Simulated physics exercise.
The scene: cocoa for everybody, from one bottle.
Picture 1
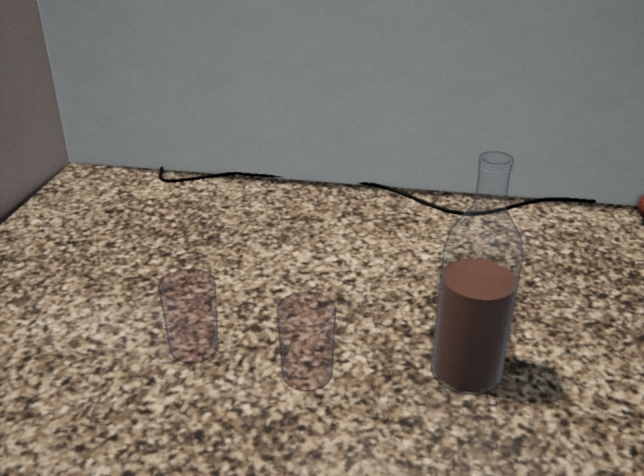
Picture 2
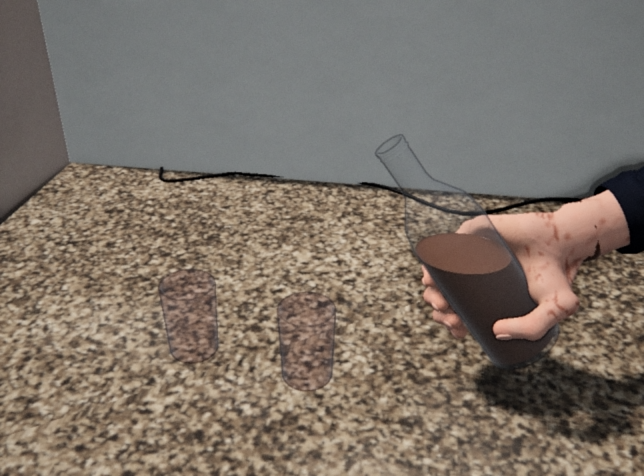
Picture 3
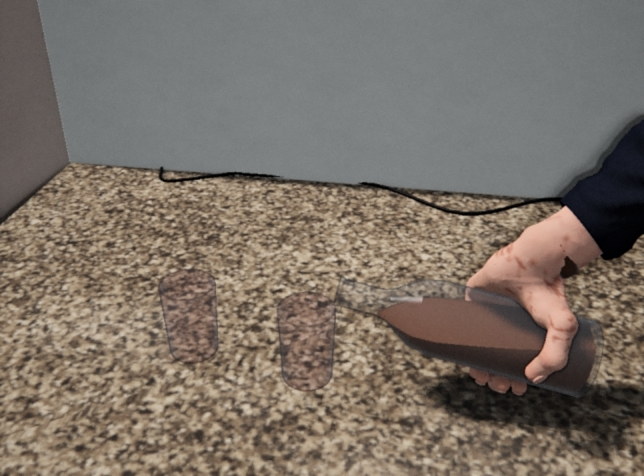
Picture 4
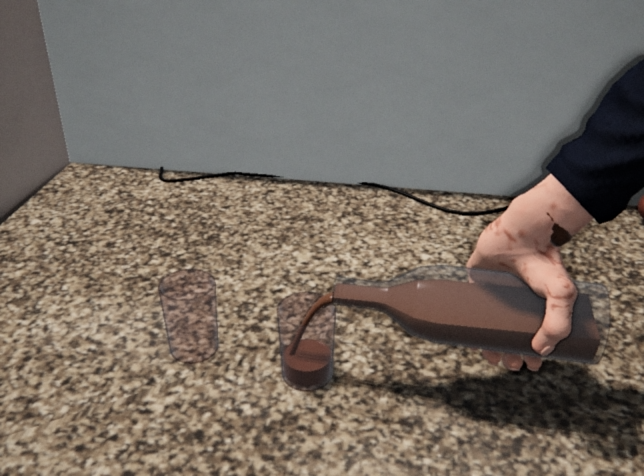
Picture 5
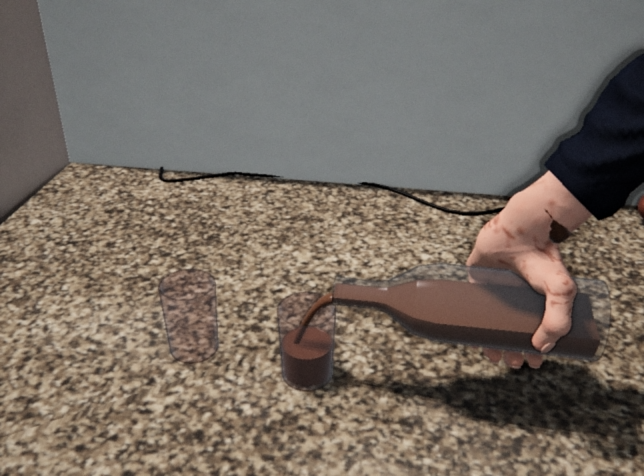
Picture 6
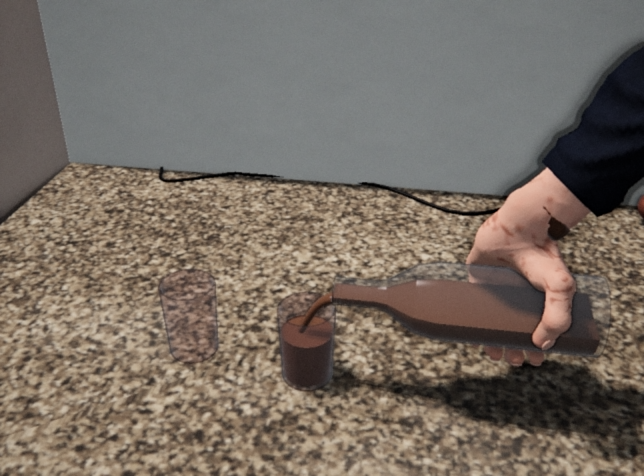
In this clip, a hand lifts a clear bottle of brown liquid from a speckled countertop, tilts it to the left, and pours into the nearer of two empty glasses, where the liquid level rises while the other glass stays empty.
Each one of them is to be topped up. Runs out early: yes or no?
No, it lasts.
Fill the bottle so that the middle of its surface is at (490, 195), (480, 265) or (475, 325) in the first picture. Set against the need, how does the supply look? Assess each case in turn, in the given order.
Taking them in order, the supply lasts the distance, then lasts the distance, then gives out early.
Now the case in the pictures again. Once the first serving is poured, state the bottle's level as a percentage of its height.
It stays around 30 percent of its height.
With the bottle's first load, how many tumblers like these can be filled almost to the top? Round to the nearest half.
It comes to roughly 3.0.
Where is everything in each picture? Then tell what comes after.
In the first picture, before the pour; bottle (480, 271) about half full; two tumblers, the last at (191, 315).
In the second picture, the bottle is on its way; bottle (458, 247) tipped 35° with all of its load; the first is empty.
In the third picture, the cocoa nears the lip; bottle (457, 324) tipped 80° with all of its load; two tumblers, the last at (191, 315).
In the fourth picture, pouring; bottle (460, 306) tipped 90° with nearly all of its load; the first is about a quarter full.
In the fifth picture, pouring; bottle (460, 305) tipped 90° with nearly all of its load; two tumblers, the last at (191, 315).
In the sixth picture, pouring; bottle (460, 303) tipped 90° with about three quarters of its load; the first is about two thirds full.
A moment on, the first is about three quarters full.
Further on, the first is done and the bottle has about two thirds of its load.
When it is over, both are full and about a third of the cocoa is over.
